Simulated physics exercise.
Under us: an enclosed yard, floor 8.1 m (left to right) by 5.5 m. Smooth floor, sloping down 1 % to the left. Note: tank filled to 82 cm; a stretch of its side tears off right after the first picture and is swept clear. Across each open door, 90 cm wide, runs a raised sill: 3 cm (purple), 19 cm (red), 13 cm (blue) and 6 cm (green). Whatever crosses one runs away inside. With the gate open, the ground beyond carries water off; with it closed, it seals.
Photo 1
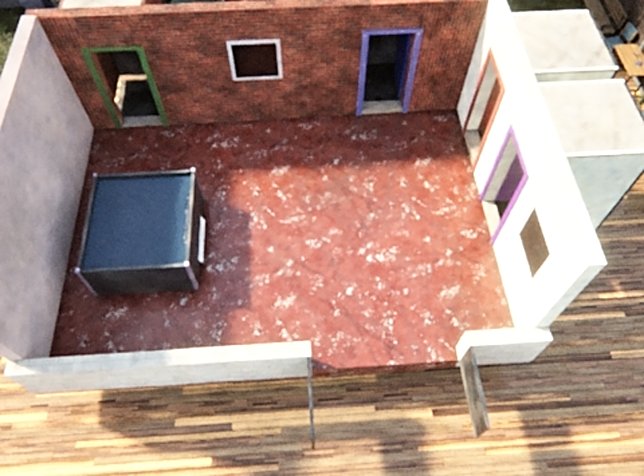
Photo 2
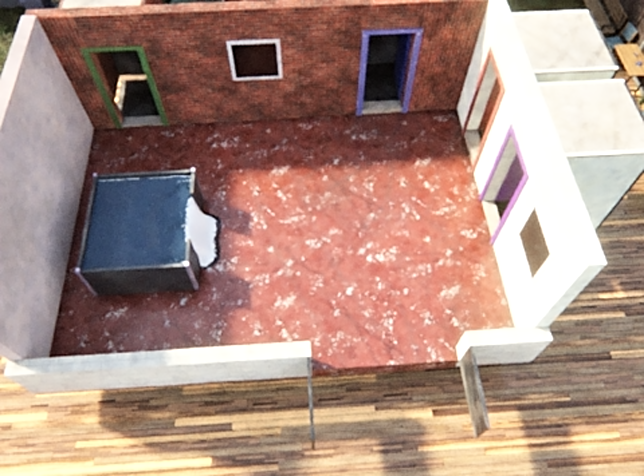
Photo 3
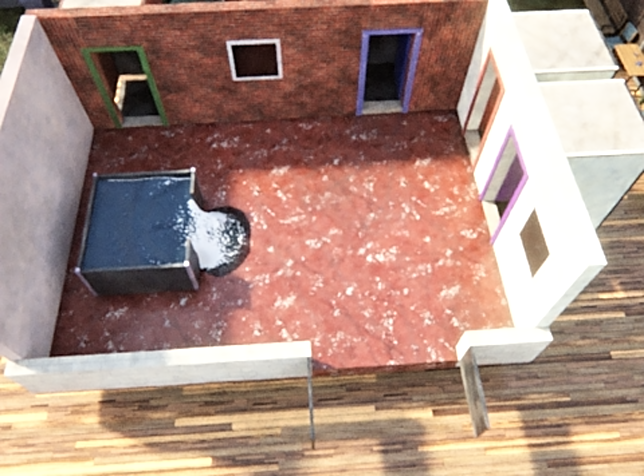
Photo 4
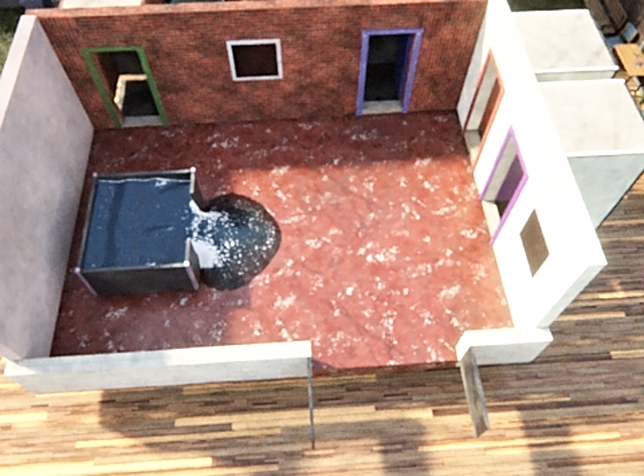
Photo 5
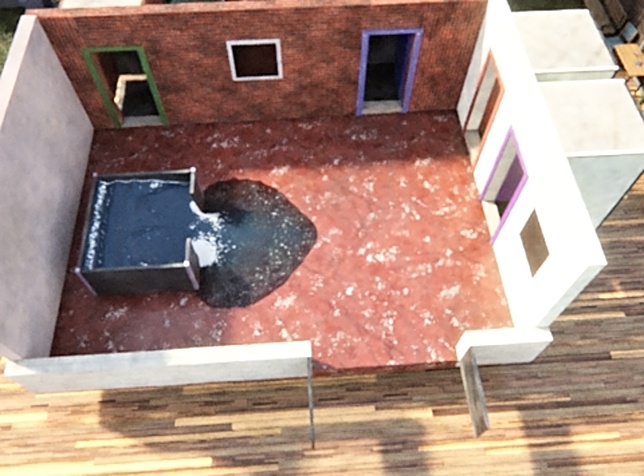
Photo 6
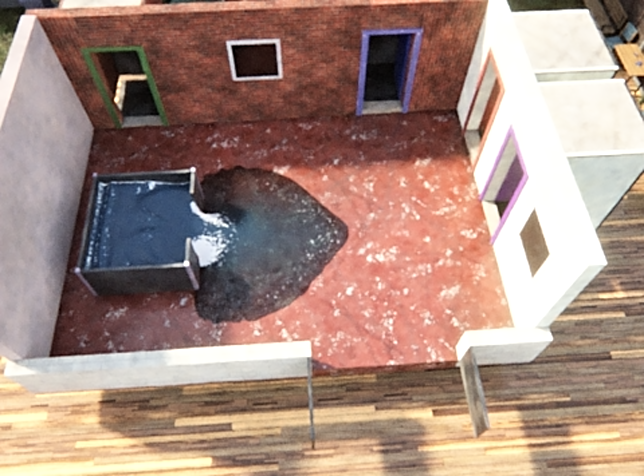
Dark blue water pours through a gap in the right side of a grey tank, first as a white, foamy burst, then spreading rightward across the floor in a widening dark pool while the tank's surface ripples. The red, white-flecked floor lies inside a walled yard, seen from high above by a still camera. Green- and purple-framed doorways flank a white-framed window in the brick back wall.
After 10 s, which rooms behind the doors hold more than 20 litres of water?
Room by room: Behind the purple door more than 20 litres, behind the red door 20 litres at most, behind the blue door 20 litres at most, behind the green door 20 litres at most.
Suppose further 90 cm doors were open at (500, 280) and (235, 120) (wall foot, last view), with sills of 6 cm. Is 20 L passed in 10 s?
Door 1: Limit broken; door 2: Limit not reached.
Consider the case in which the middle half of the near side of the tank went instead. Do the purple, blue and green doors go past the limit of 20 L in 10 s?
Then it goes purple too high, blue fine, green too high.
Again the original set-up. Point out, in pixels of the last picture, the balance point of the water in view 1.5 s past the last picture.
The water's centre sits at about (247, 235).
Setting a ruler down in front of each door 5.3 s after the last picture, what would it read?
In centimetres - purple: 11, red: 9, blue: 8, green: 0.
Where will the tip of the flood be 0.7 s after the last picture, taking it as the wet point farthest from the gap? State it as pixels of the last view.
(465, 229).
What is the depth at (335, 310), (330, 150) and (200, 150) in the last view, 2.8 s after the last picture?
First 3 cm, then 2 cm, then 0 cm.
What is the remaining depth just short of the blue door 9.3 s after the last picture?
The depth comes to around 5.0 centimetres.
Then, 0.7 s after the last picture water covers 45 % of the floor and is deepest (44 cm) near (204, 245); purple door not reached, red door not reached, blue door not reached, green door not reached.
Then, 1.5 s after the last picture water covers 65 % of the floor and is deepest (30 cm) near (204, 245); purple door 8 cm at the sill, 24 L in, red door 15 cm at the sill, 0 L in, blue door 12 cm at the sill, 0 L in, green door not reached.
Then, 2.8 s after the last picture water covers 65 % of the floor and is deepest (24 cm) near (204, 245); purple door 14 cm at the sill, 112 L in, red door 15 cm at the sill, 0 L in, blue door 8 cm at the sill, 0 L in, green door not reached.
Then, 5.3 s after the last picture water covers 65 % of the floor and is deepest (14 cm) near (204, 245); purple door 11 cm at the sill, 210 L in, red door 9 cm at the sill, 0 L in, blue door 8 cm at the sill, 1 L in, green door not reached.
Then, 9.3 s after the last picture water covers 85 % of the floor and is deepest (8 cm) near (100, 144); purple door 4 cm at the sill, 251 L in, red door 4 cm at the sill, 0 L in, blue door 5 cm at the sill, 1 L in, green door 2 cm at the sill, 0 L in.
